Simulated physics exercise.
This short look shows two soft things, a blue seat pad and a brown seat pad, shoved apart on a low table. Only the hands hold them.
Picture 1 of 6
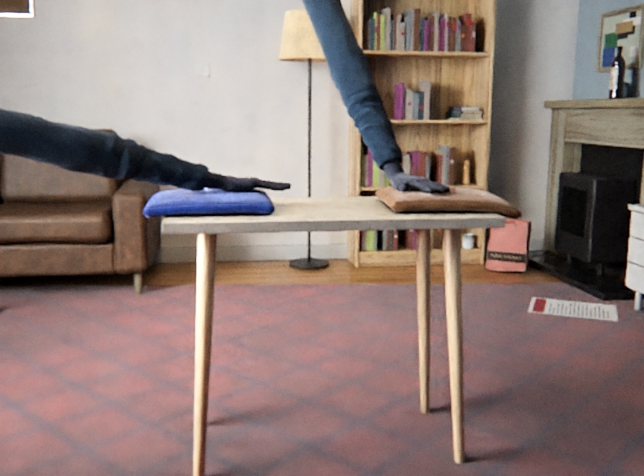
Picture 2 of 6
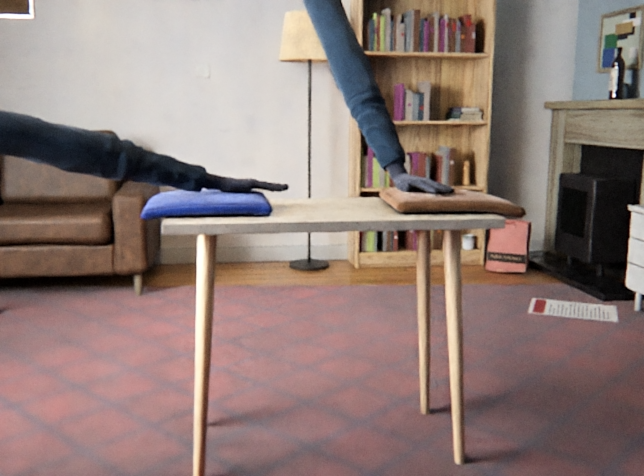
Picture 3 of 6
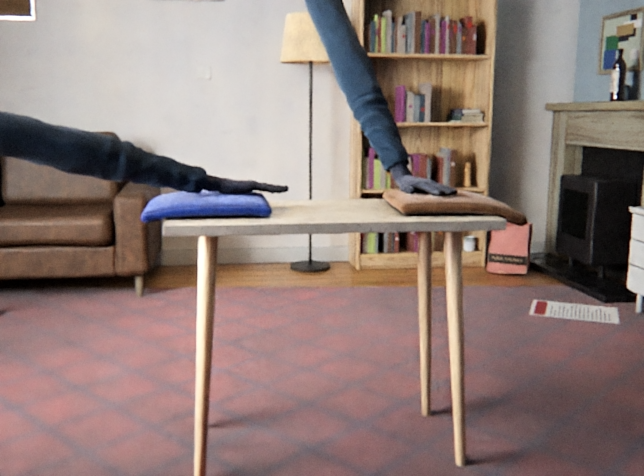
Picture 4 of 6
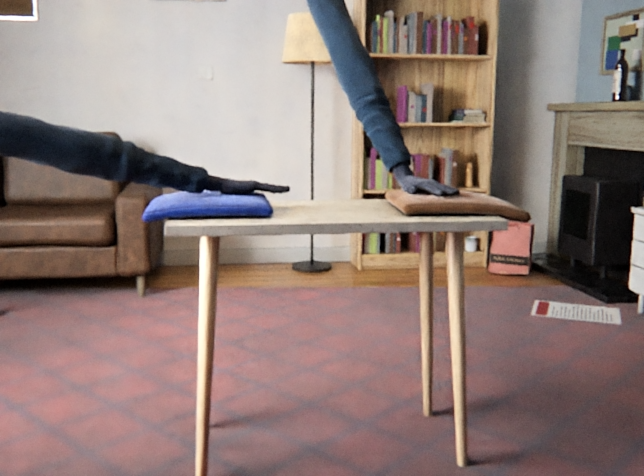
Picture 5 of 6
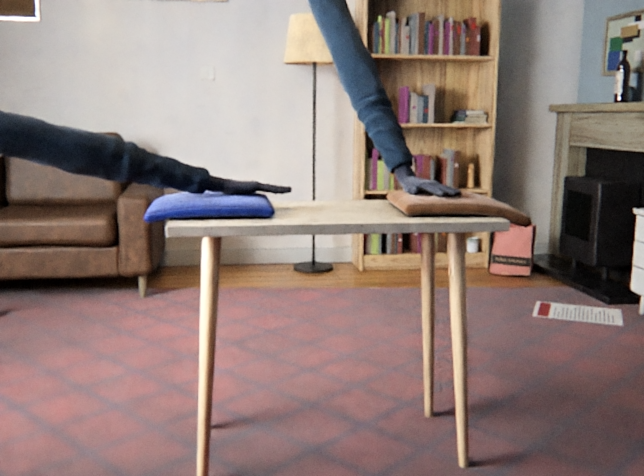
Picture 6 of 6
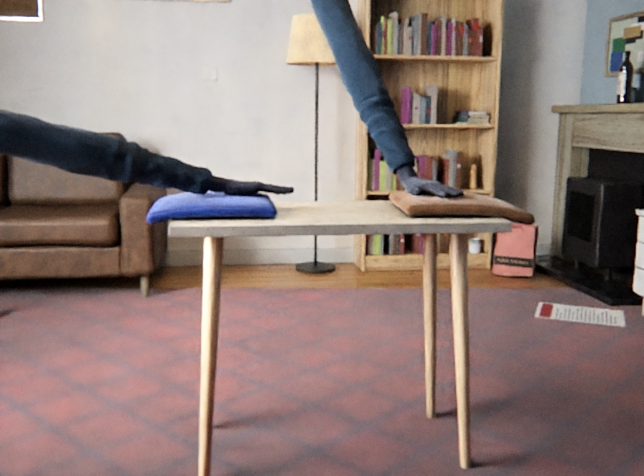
Two gloved hands rest on a blue pad and a brown pad, barely moving.
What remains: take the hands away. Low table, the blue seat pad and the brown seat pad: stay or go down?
Blue seat pad stays; brown seat pad stays.
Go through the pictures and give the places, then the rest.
The first picture shows blue seat pad tip (149, 208); brown seat pad tip (509, 209).
The second picture shows blue seat pad tip (147, 211); brown seat pad tip (513, 210).
The third picture shows blue seat pad tip (147, 213); brown seat pad tip (515, 217).
The fourth picture shows blue seat pad tip (148, 213); brown seat pad tip (518, 214).
The fifth picture shows blue seat pad tip (150, 214); brown seat pad tip (519, 219).
The sixth picture shows blue seat pad tip (152, 214), a small part past the edge; brown seat pad tip (522, 217), about a third past the edge.
Then, 0.66 s after the last picture, blue seat pad lying still; brown seat pad lying still.
At rest, blue seat pad lying still; brown seat pad lying still. The blue seat pad remains on top and the brown seat pad holds its place.
